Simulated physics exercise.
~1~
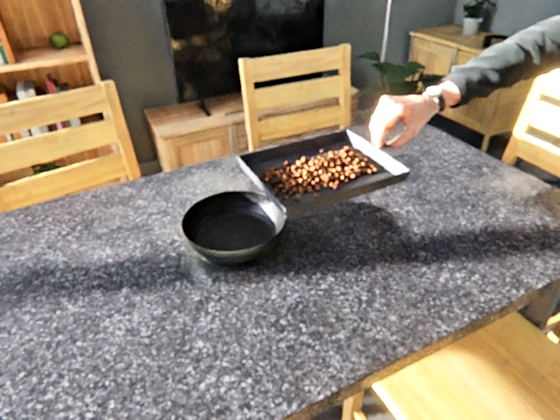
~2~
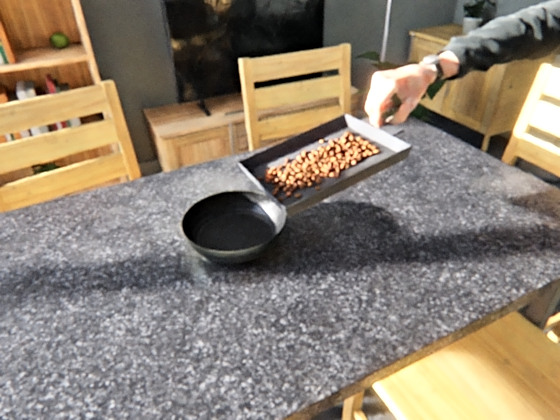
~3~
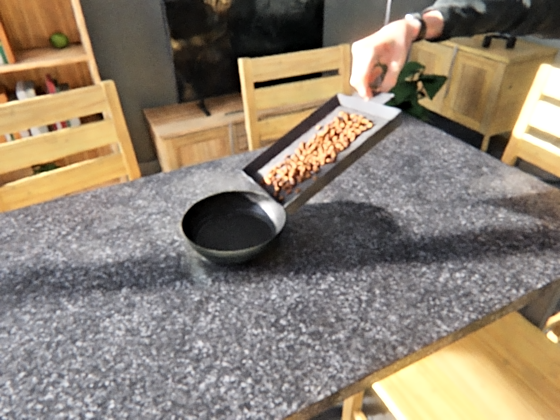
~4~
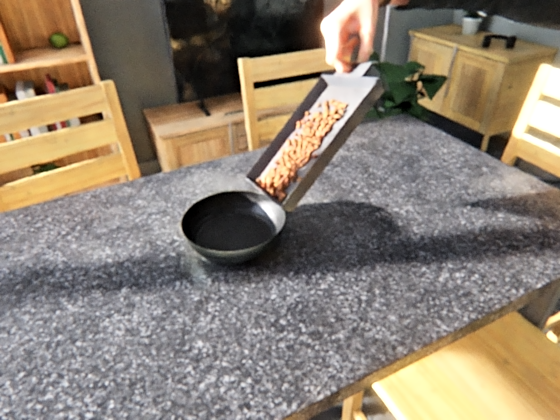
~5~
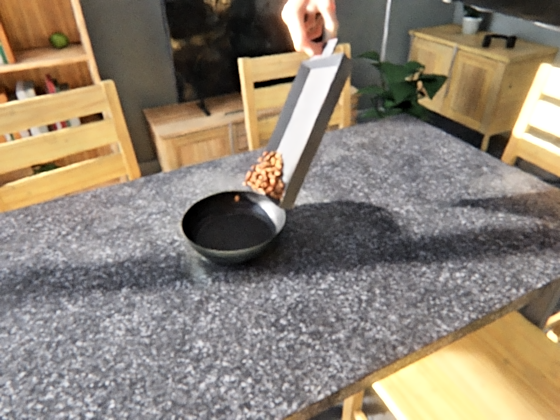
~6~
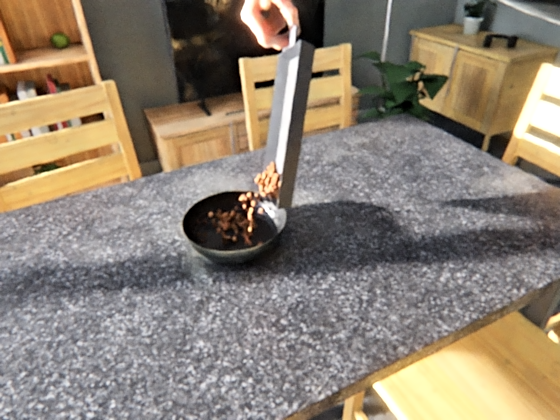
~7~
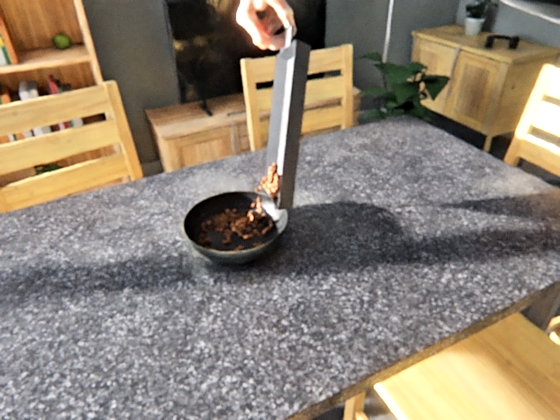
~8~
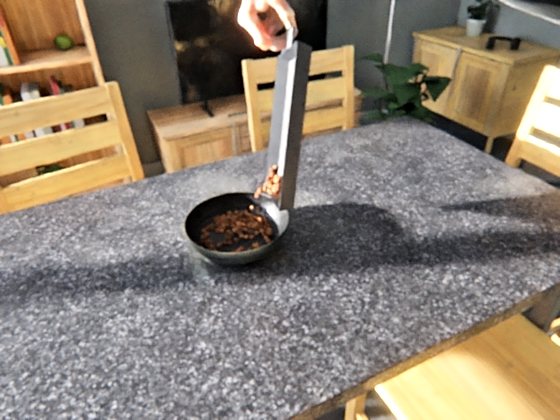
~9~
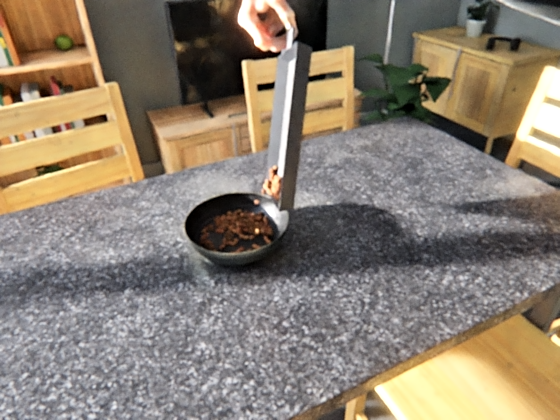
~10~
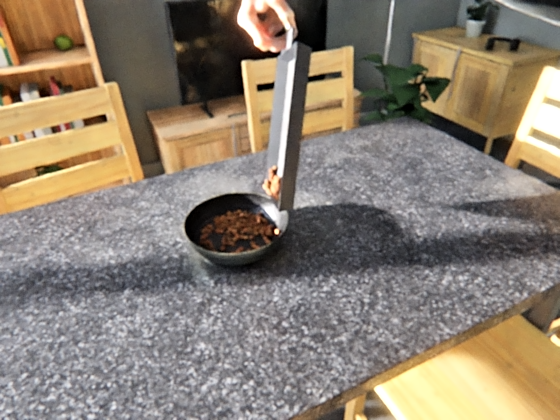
Brown kibble pieces sliding from a tray tilted steeply by a hand into a dark pan, some staying in the tray.
